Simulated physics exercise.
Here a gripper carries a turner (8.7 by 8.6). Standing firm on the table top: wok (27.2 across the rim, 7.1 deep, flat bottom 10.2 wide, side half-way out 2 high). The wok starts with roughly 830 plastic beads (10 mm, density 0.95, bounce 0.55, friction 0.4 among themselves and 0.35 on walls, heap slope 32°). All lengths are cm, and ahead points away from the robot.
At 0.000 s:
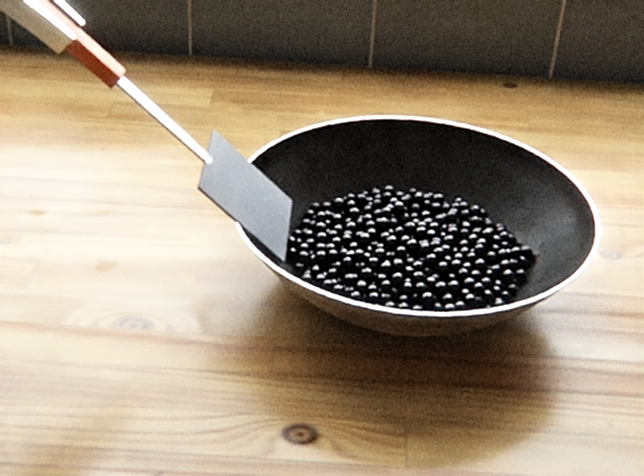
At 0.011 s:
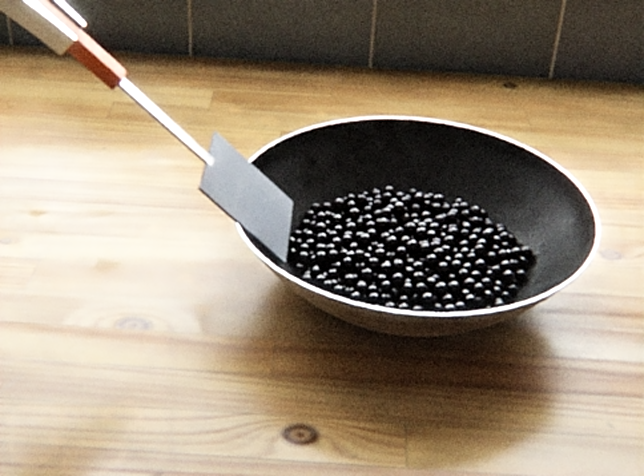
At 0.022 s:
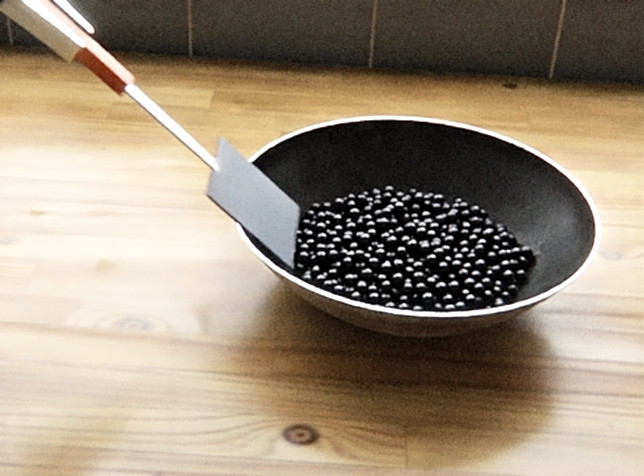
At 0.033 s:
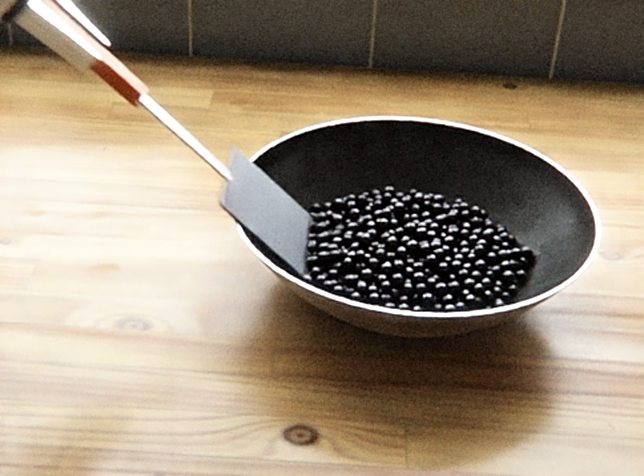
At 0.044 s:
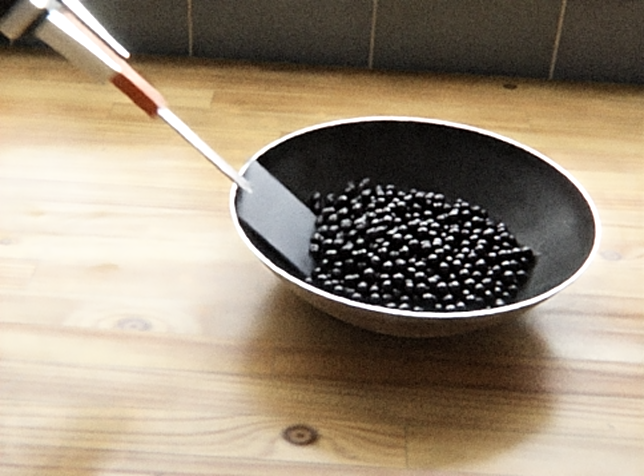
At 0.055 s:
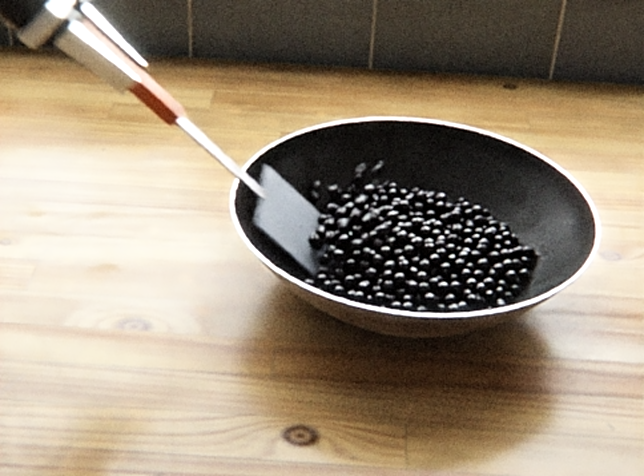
The clip opens on a dark wok of glossy black beads on a wooden table top, a gripper holding a turner with its grey blade at the left rim. The blade barely moves at first, then slides down and right into the wok, nudging the nearest beads into a slight rise.
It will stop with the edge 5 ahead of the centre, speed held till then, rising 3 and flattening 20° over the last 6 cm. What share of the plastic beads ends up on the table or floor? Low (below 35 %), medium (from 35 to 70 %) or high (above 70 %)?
Answer: Low; below 35 % of the plastic beads finish on the table or floor.
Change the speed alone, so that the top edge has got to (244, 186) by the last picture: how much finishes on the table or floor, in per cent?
Some 0 per cent.
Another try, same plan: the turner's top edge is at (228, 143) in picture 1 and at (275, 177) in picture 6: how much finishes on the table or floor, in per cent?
Some 5 per cent.
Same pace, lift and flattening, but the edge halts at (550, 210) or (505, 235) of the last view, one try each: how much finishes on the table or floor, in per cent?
Some 40 and 30 per cent.
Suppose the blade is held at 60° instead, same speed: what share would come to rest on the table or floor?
It would be near 10 per cent.
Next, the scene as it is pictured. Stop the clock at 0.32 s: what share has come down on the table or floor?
About 0 per cent.
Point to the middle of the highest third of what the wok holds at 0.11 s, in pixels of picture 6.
Near (426, 233).
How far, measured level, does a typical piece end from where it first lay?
Roughly 4 cm.
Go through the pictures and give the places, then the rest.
The first picture shows turner top edge at (206, 158), sloping 44°; upper third of the load around (406, 249), from x 290 to 525, top at y 190; 834 in the wok.
The second picture shows turner top edge at (207, 159), sloping 44°; upper third of the load around (406, 249), from x 290 to 525, top at y 190.
The third picture shows turner top edge at (214, 164), sloping 44°; upper third of the load around (406, 250), from x 290 to 525, top at y 190.
The fourth picture shows turner top edge at (227, 175), sloping 44°; upper third of the load around (406, 249), from x 290 to 525, top at y 195.
The fifth picture shows turner top edge at (244, 186), sloping 44°; upper third of the load around (401, 245), from x 290 to 525, top at y 185.
The sixth picture shows turner top edge at (261, 194), sloping 44°; upper third of the load around (401, 244), from x 290 to 530, top at y 170; 834 in the wok.
After 0.08 s, sloping 44°, highest piece 8 above the table; 834 in the wok.
After 0.11 s, sloping 37°, highest piece 10 above the table; 833 in the wok, 1 on the blade or in flight.
After 0.32 s, sloping 24°, highest piece 8 above the table; 783 in the wok, 13 on the table or floor, 38 on the blade or in flight.
After 1.37 s, sloping 24°, highest piece 7 above the table; 781 in the wok, 53 on the table or floor.
At rest, 781 in the wok, 53 on the table or floor. That is 6 % on the table or floor.
